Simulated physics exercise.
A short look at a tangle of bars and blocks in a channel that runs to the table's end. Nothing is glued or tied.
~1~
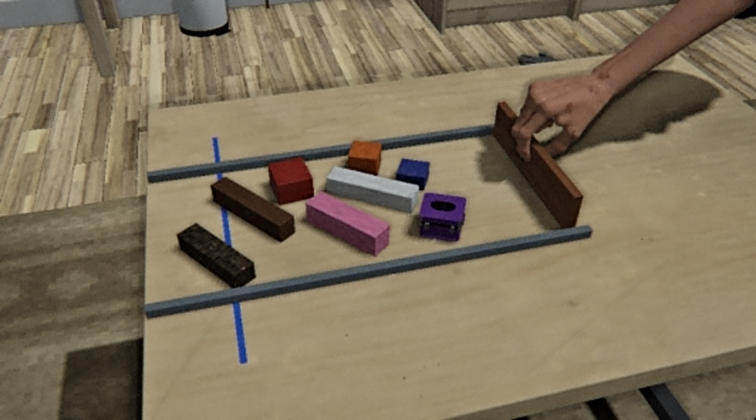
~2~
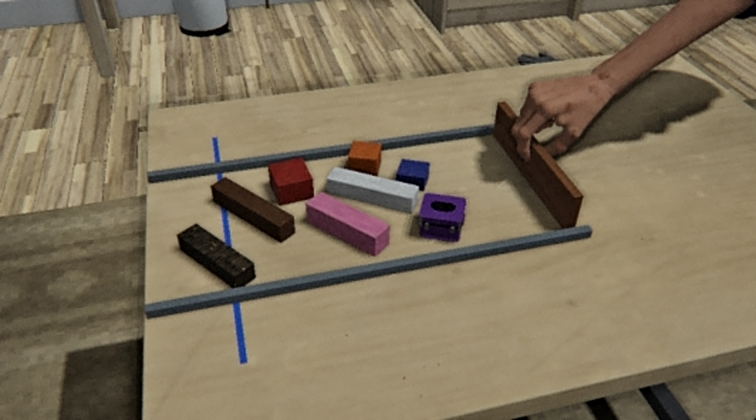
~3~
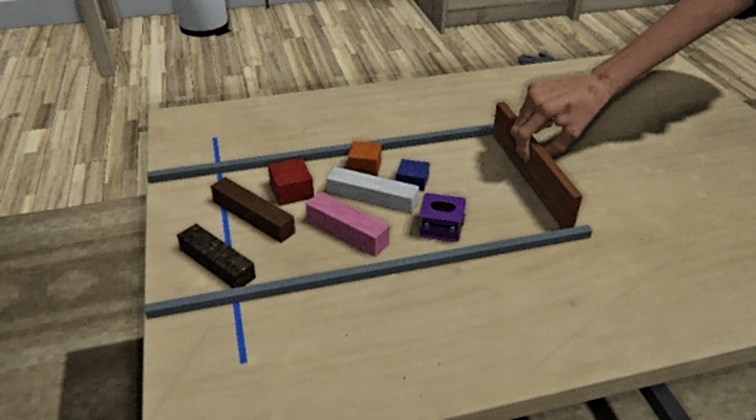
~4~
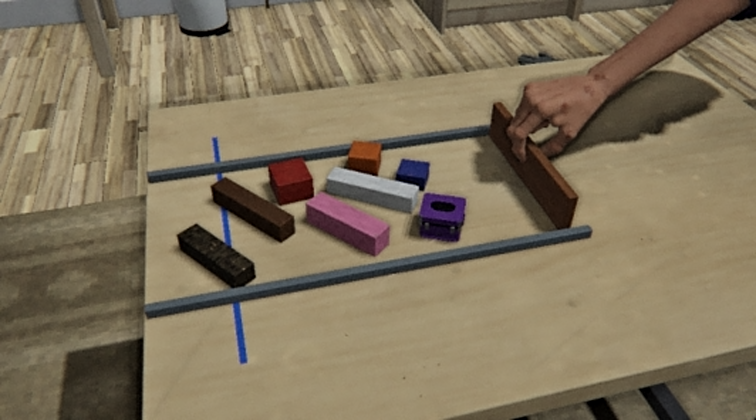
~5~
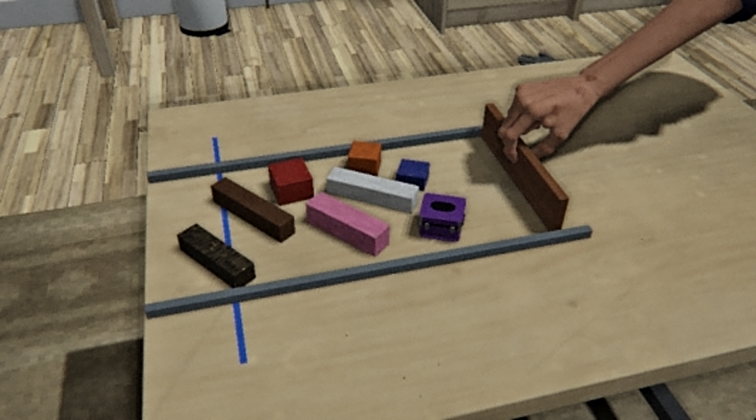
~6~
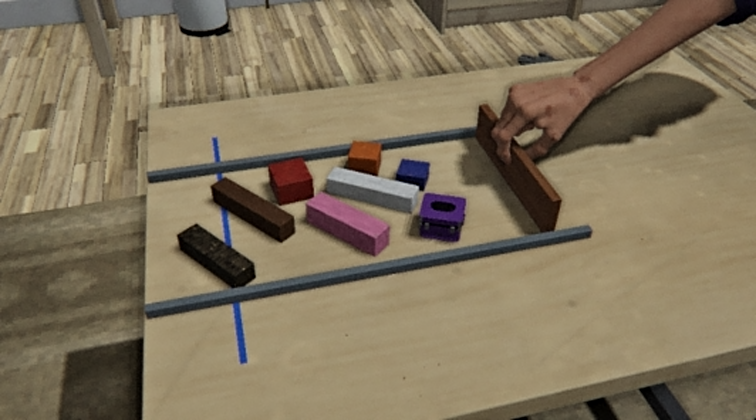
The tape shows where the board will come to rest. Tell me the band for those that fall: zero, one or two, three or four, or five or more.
Here the number that fall off is one or two.
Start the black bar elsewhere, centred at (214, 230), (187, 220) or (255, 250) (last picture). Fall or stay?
In that order, it is lost; comes down; is lost.
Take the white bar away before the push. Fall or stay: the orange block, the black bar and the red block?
The orange block remains up, the black bar goes over, the red block remains up.
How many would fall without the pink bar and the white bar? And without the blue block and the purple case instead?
The counts: 0 and 0.
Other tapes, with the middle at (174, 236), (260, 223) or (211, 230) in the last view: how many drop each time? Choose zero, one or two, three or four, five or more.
One after another: At least five; not one; either one or two.
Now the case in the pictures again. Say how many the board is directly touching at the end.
In contact: 4.
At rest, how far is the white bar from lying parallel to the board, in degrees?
Some 25 degrees.
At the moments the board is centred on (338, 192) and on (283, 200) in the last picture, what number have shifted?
7 and 8.
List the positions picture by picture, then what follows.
In the first picture, black bar (216, 256); brown bar (252, 209); red block (291, 181); board (533, 162); tape (226, 228).
In the second picture, brown bar (252, 209); blue block (413, 175).
In the third picture, red block (291, 181); board (532, 162).
In the fourth picture, black bar (216, 256); white bar (372, 190).
In the fifth picture, brown bar (252, 209); orange block (365, 160).
In the sixth picture, black bar (216, 256); brown bar (252, 209); red block (291, 181); board (513, 165); tape (226, 228).
Soon after, none off yet; black bar at rest near (216, 256); brown bar at rest near (252, 209); red block at rest near (288, 181).
At rest, the number that fall off is one or two; fallen, brown bar and black bar.
